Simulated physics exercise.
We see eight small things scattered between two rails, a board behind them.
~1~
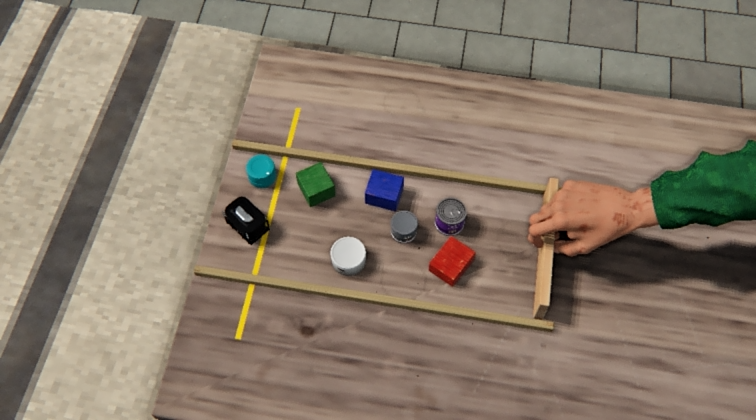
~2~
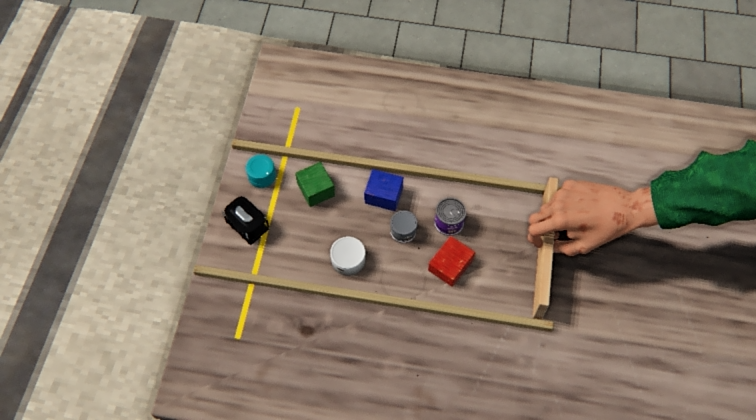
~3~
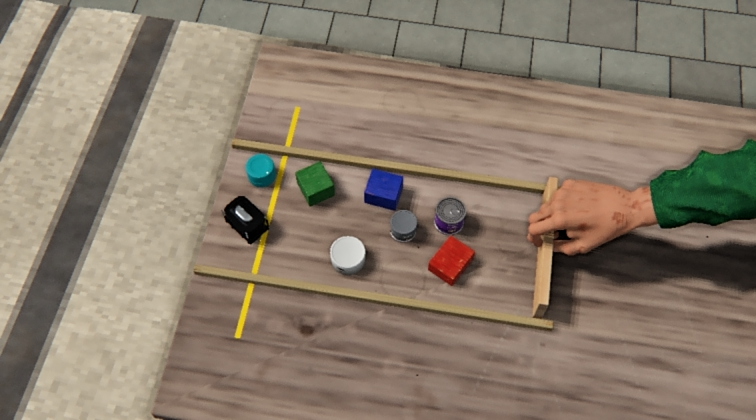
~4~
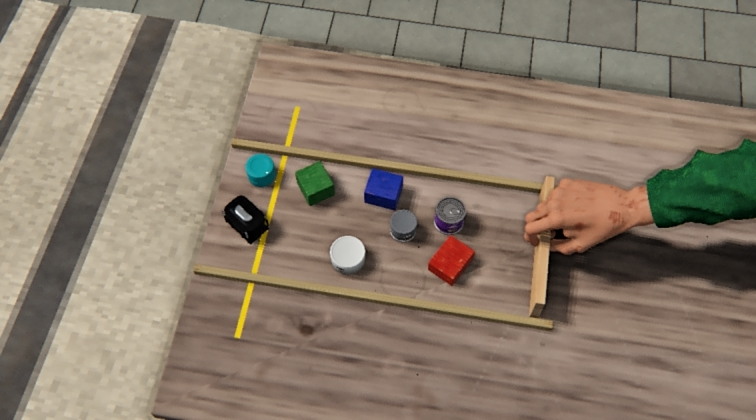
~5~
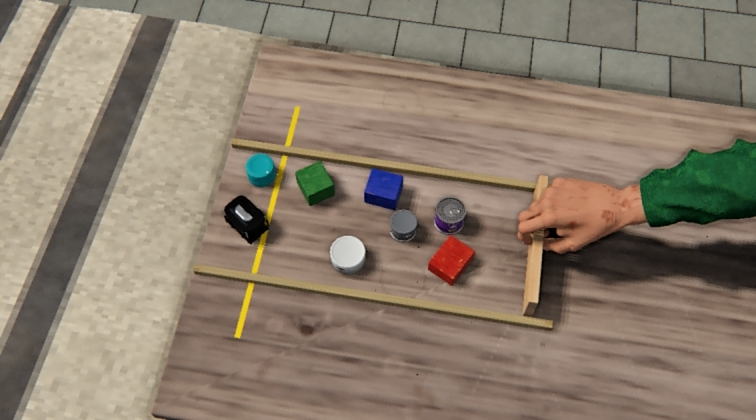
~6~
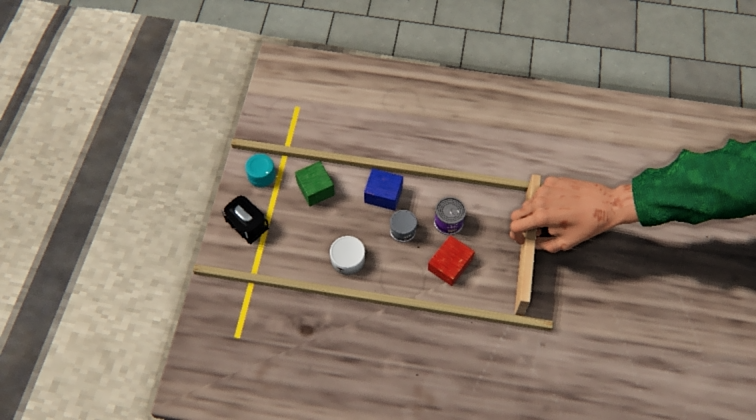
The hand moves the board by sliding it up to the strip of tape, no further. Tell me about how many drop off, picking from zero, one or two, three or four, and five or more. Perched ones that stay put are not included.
One to two lost.
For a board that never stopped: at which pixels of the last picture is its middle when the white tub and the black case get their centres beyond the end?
Roughly (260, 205); roughly (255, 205).
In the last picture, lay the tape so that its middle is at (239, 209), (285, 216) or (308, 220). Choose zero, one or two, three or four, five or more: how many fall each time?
Taking them in turn, 3 or 4; none; zero.
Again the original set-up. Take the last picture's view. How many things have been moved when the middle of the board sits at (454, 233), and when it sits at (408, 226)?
Well, it's 2 at the first one and 4 at the second.
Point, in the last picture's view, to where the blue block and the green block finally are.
First object: (267, 162); second object: (236, 168).
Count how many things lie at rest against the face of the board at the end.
3 touch it.
Early on, none off yet; black case at rest near (246, 219); turquoise lid at rest near (261, 171); green block at rest near (315, 184).
A while later, none off yet; black case travelled a little near (237, 214); turquoise lid travelled about its own width near (240, 165); green block travelled about its own width near (270, 176).
Finally, the number that fall off is one or two; lost, turquoise lid.
